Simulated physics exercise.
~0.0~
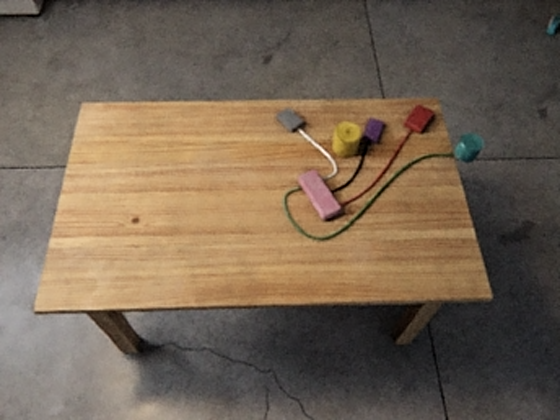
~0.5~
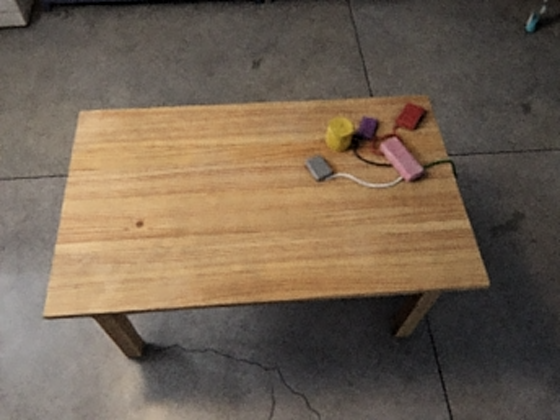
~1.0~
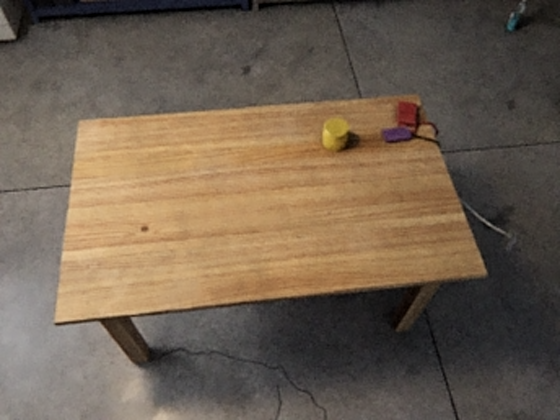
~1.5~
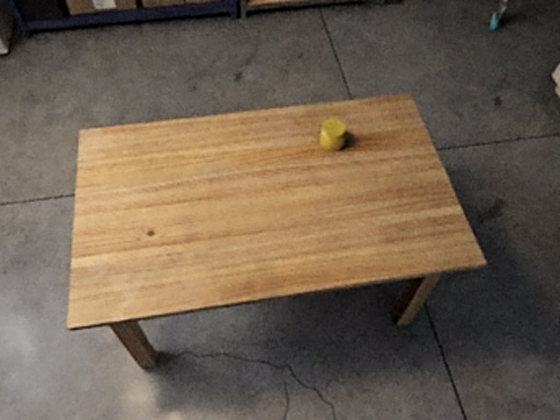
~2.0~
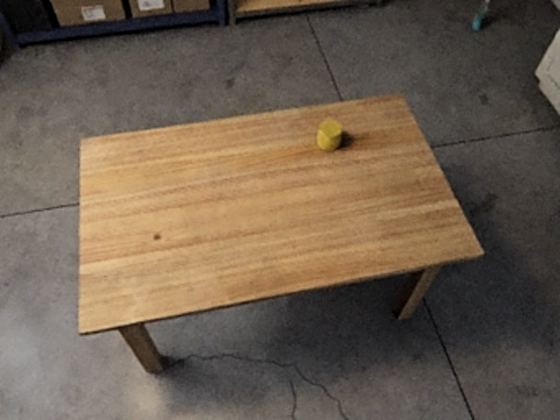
A teal speaker tips at the right edge of a wooden table, seen from above on a grey concrete floor, its green cable looping back to a pink power strip. Thin cables also join the strip to a grey phone, a purple drive and a red charger, with a yellow tub standing among them. The speaker drops from sight, and the strip slides right, dragging the phone. The strip leaves the top and the phone follows, while the drive shifts toward the charger. Then drive and charger go too, leaving only the yellow tub, almost unmoved, near the back.
